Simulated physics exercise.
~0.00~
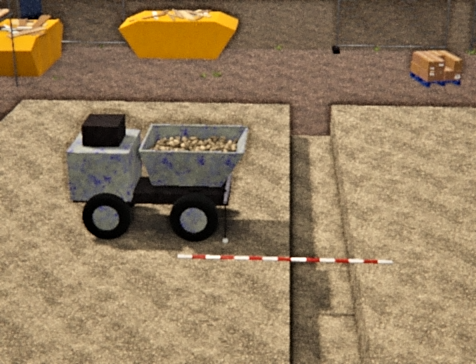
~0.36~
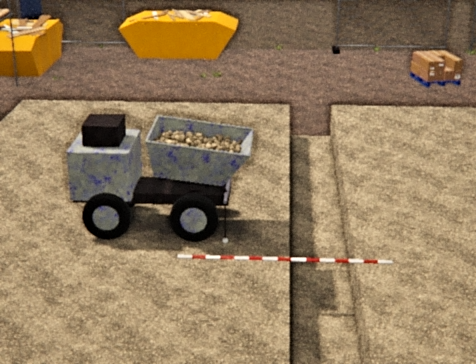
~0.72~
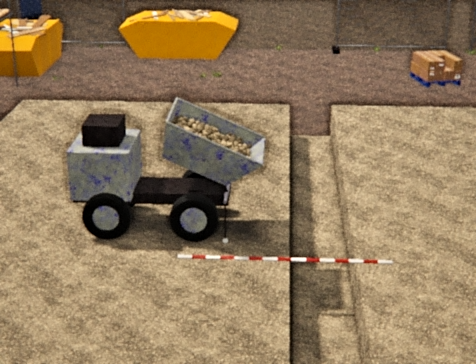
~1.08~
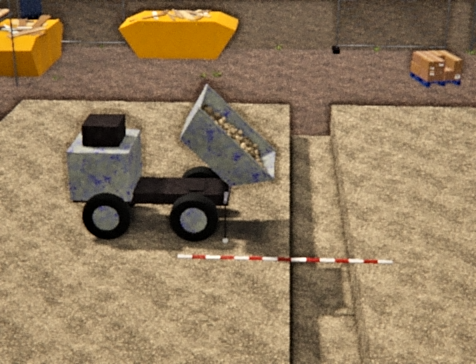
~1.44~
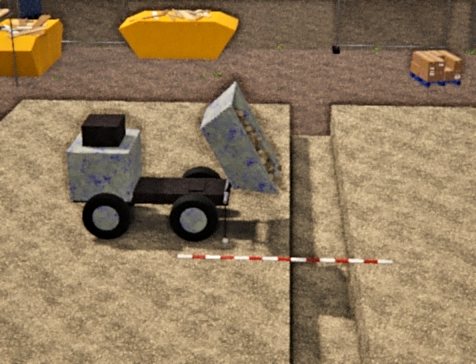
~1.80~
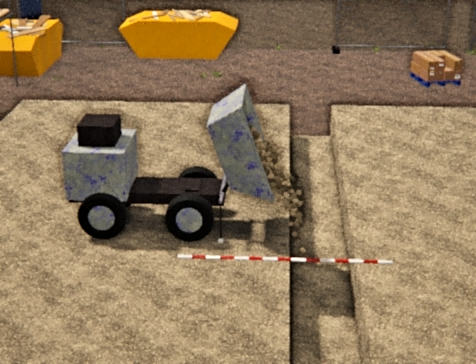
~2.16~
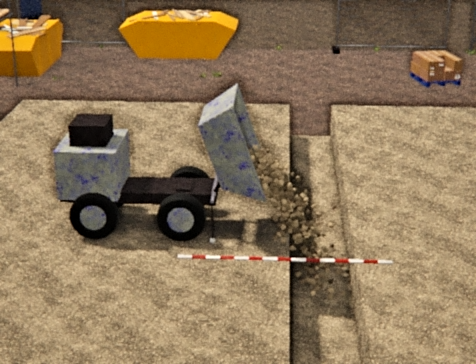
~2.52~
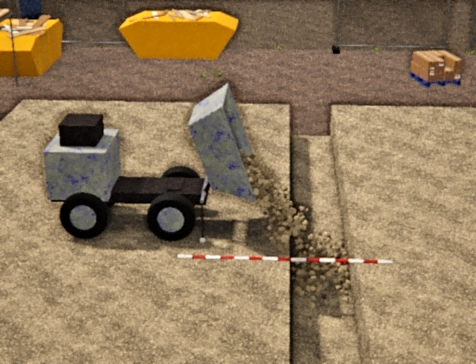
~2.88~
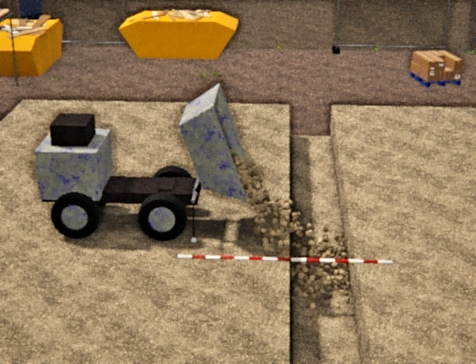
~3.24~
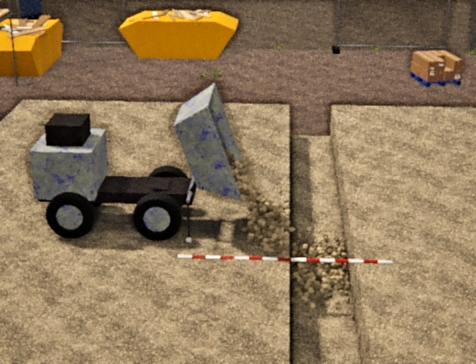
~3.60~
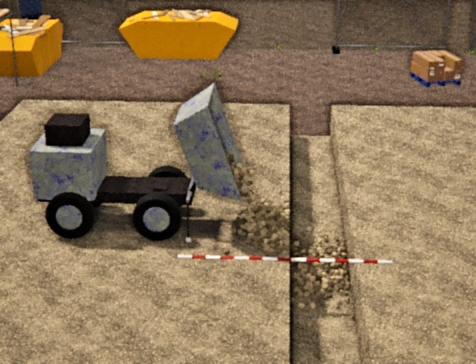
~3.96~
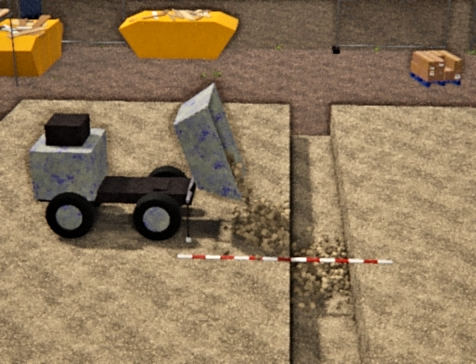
The clip opens on a small grey dumper loaded with crushed rock, standing left of a narrow trench, with a red and white banded pole lying across the ground in front. The skip tips gently toward the trench, its rear end rising steeply while the stones stay inside. Once it is almost upright, stones begin spilling over the lip and down into the trench. The dumper then rolls left, away from the trench, trailing stones across the near ground. It stops with the skip still raised, leaving stones split between the skip, the ground beneath it and the trench.
